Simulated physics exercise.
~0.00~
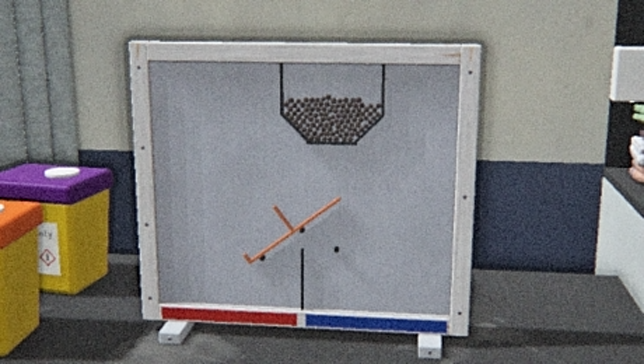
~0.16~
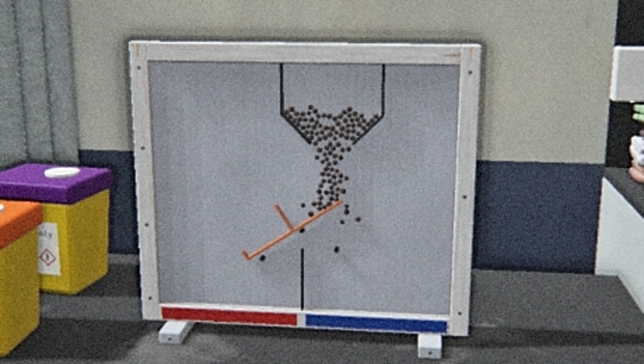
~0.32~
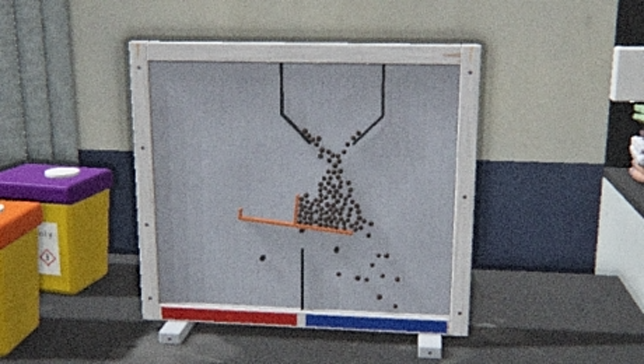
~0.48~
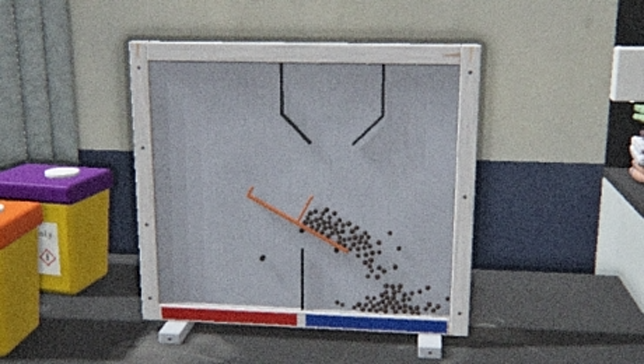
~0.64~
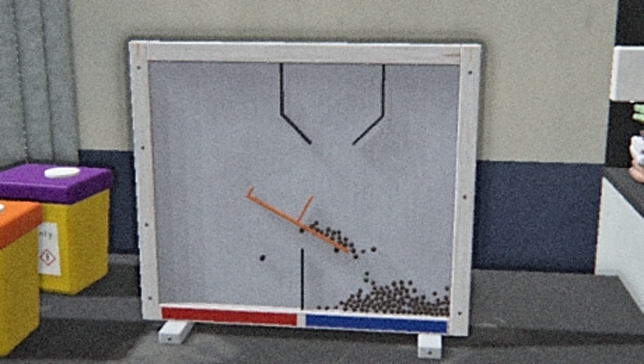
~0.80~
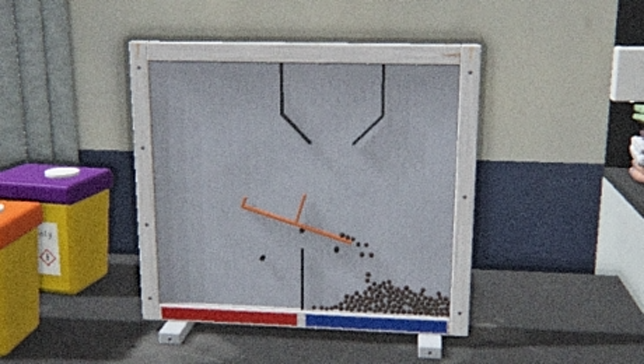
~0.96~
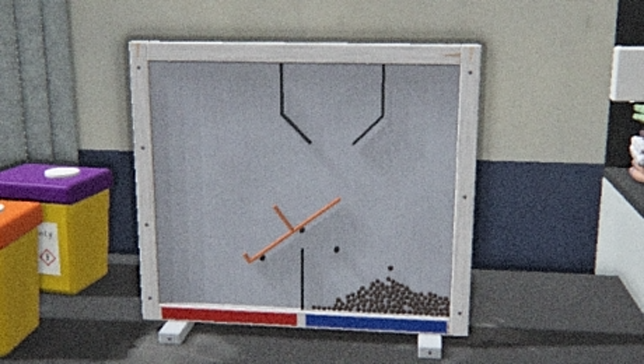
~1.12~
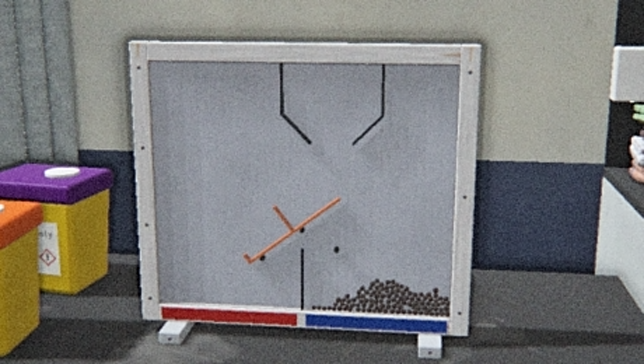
Small brown balls pouring from a hopper onto an orange tray, tipping it right and sliding into a heap above blue tape before it rocks back left.
